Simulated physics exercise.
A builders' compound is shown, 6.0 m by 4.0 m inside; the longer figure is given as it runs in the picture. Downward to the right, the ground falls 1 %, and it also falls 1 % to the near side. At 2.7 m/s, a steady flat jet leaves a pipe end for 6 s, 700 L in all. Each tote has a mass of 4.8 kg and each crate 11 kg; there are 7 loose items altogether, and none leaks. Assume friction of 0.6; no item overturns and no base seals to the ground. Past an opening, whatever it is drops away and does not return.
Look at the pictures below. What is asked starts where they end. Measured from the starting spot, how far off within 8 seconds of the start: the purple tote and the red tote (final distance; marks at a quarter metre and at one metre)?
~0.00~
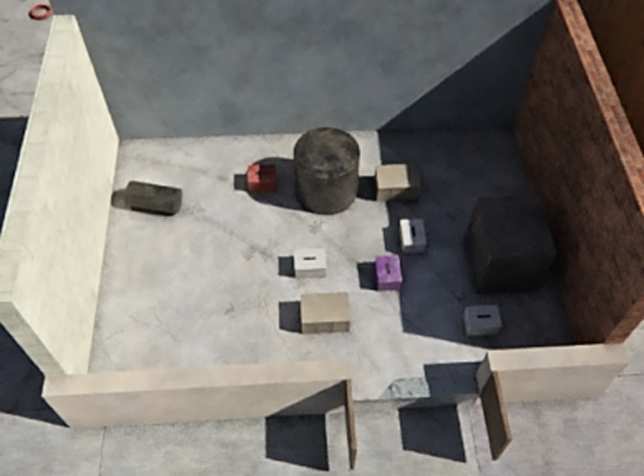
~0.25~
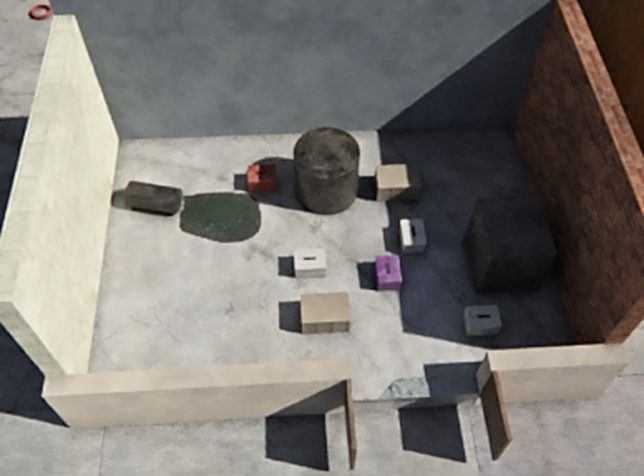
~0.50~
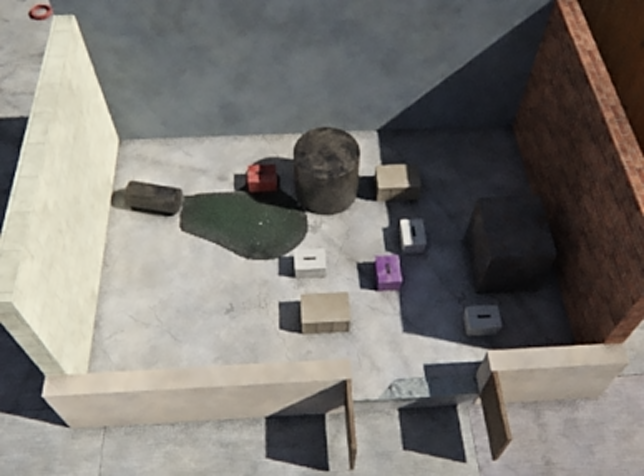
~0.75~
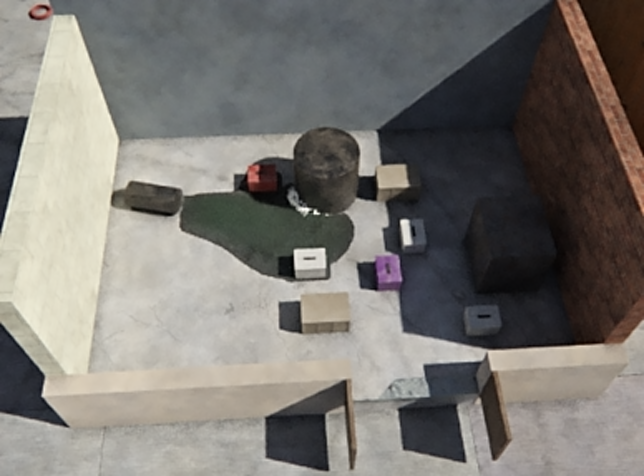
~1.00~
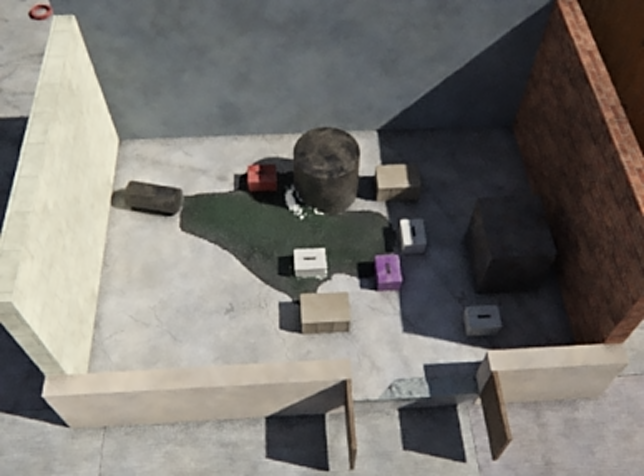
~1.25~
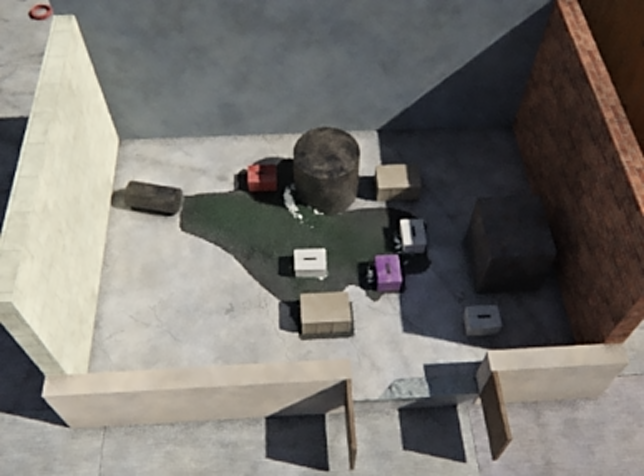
Outcome: Purple tote washed away; red tote basically unmoved.
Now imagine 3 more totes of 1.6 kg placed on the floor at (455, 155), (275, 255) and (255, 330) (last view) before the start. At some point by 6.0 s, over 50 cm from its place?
The three, in turn, come out within it, beyond it and within it.
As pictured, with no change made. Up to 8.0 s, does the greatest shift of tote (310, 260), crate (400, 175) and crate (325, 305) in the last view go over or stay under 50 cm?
Well, the first one's too far, the next one's not that far and the last one's not that far.
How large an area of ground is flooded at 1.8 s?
Somewhere about 6.0 m2, give or take.
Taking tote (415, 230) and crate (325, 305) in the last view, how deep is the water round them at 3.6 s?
I'd put it at 2 cm and 2 cm respectively.
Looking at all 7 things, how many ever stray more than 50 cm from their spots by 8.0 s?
I count 4.
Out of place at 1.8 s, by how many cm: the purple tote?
About 40 cm.
After 1.8 s the purple tote is near (415, 281), 0.4 m from its start, aground; the red tote is near (262, 173), 0.0 m from its start, aground; 0 of 7 are out; 0 afloat.
After 3.6 s the purple tote is near (465, 356), 1.5 m from its start, afloat; the red tote is near (262, 173), 0.0 m from its start, aground; 0 of 7 are out; 2 afloat.
After 5.6 s the purple tote has gone out; the red tote is near (262, 173), 0.0 m from its start, aground; 2 of 7 are out; 1 afloat.
After 8.0 s the purple tote has gone out; the red tote is near (262, 173), 0.0 m from its start, aground; 2 of 7 are out; 2 afloat.
